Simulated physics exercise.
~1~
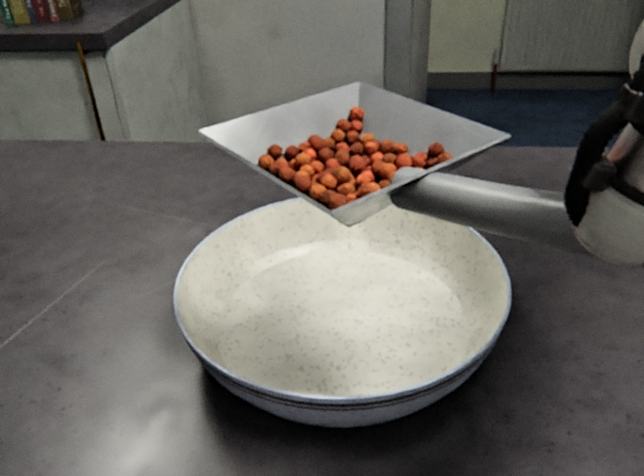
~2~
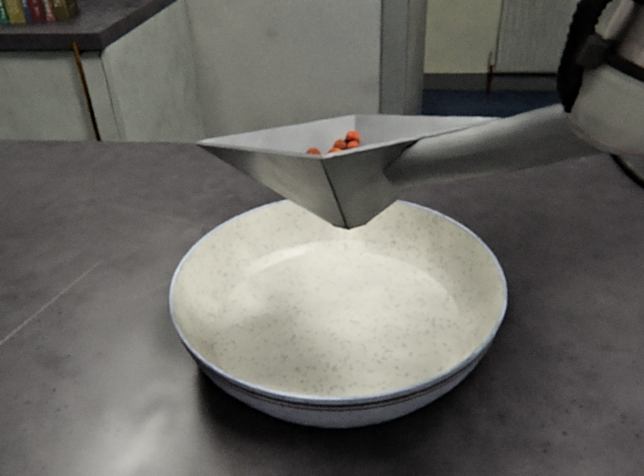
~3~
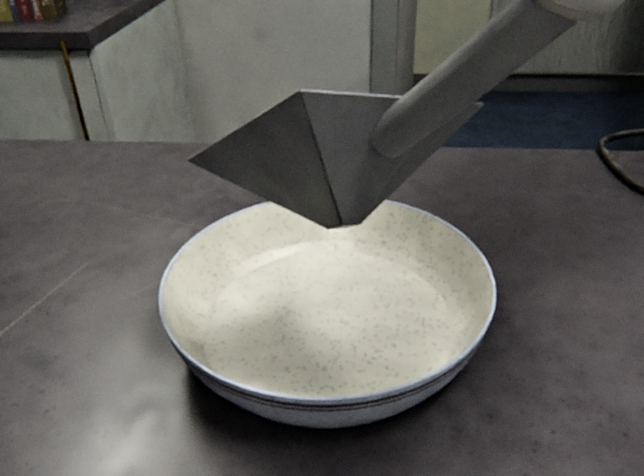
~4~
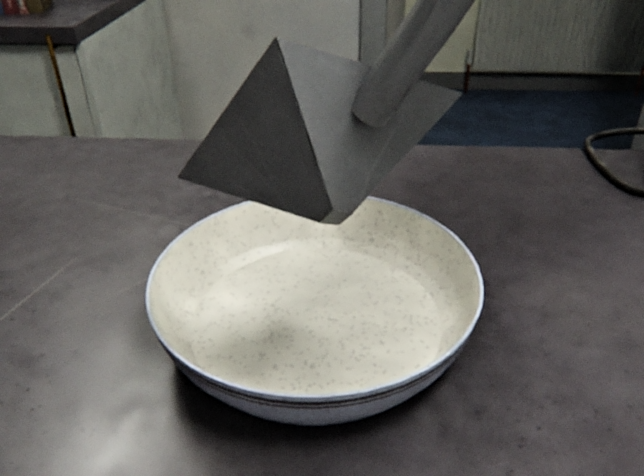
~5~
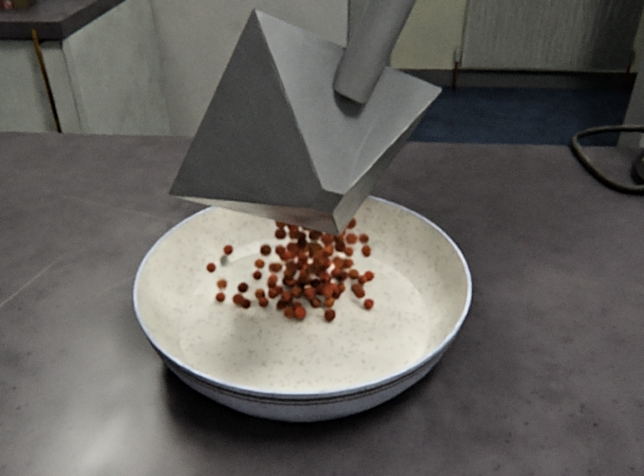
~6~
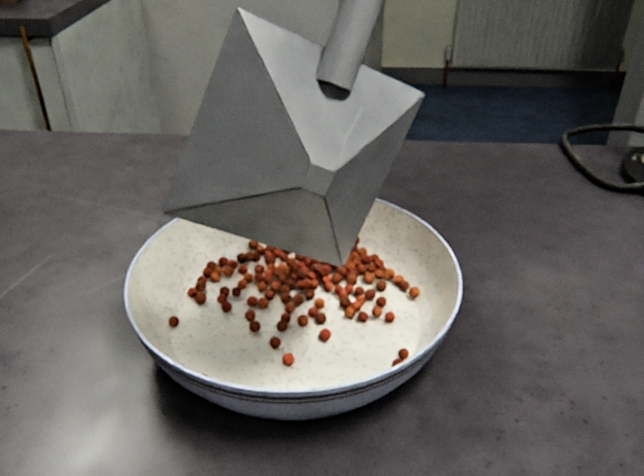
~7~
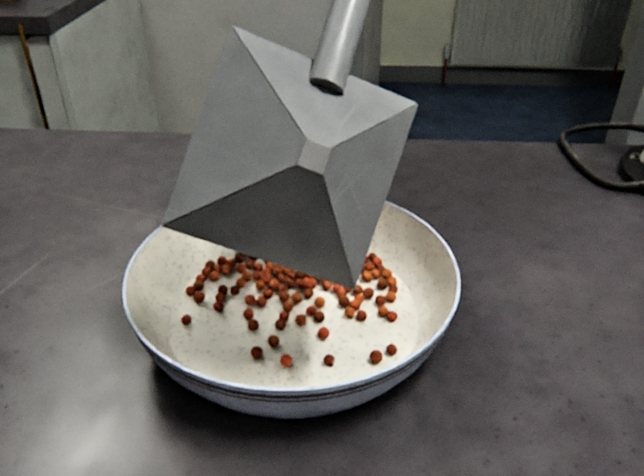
A metal scoop tips over and drops its reddish-brown pellets into the speckled pan below.
